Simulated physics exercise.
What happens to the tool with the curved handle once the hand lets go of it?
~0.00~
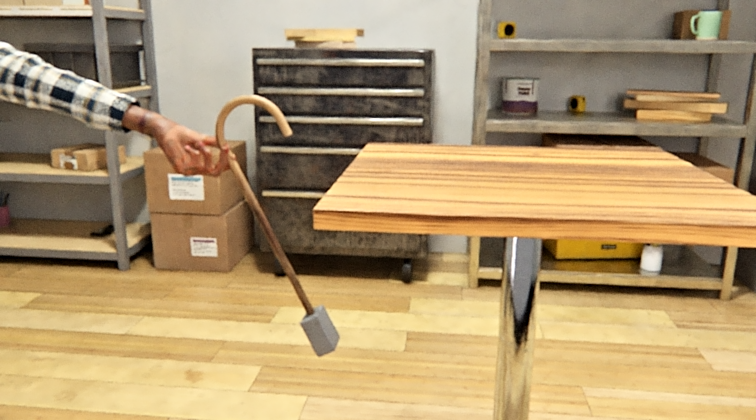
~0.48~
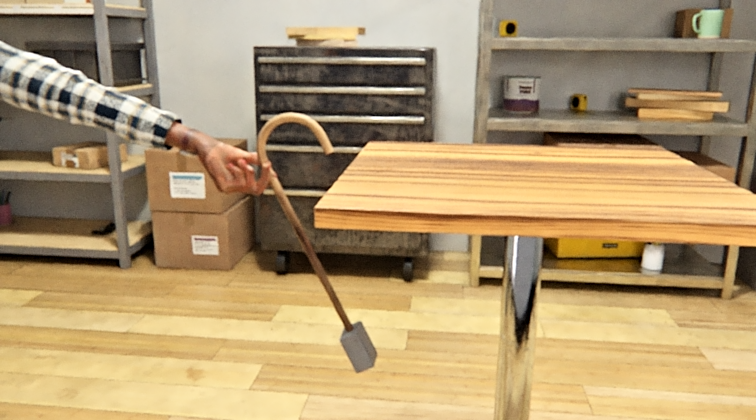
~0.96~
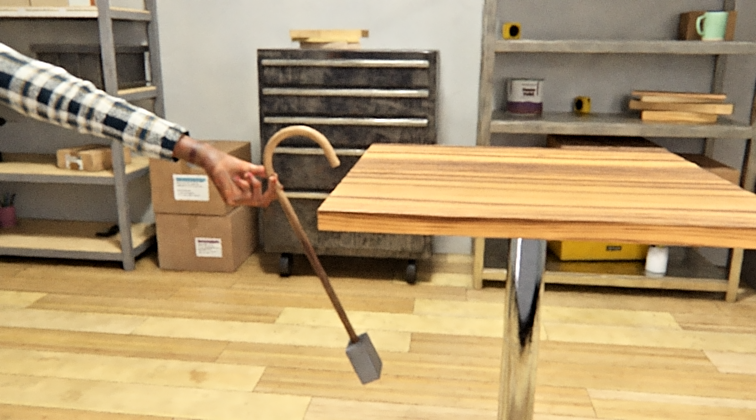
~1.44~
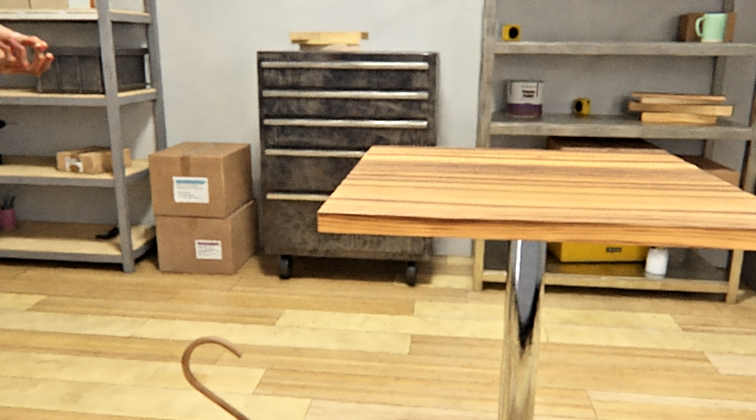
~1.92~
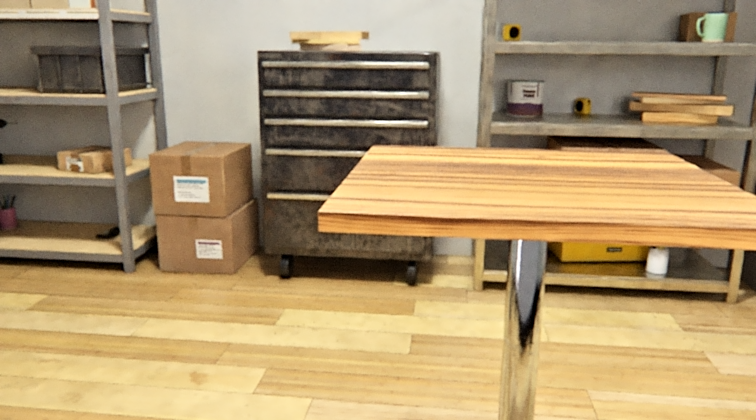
It does not stay hooked on the table edge. It slips off and falls to the floor, dropping out of view at the bottom.
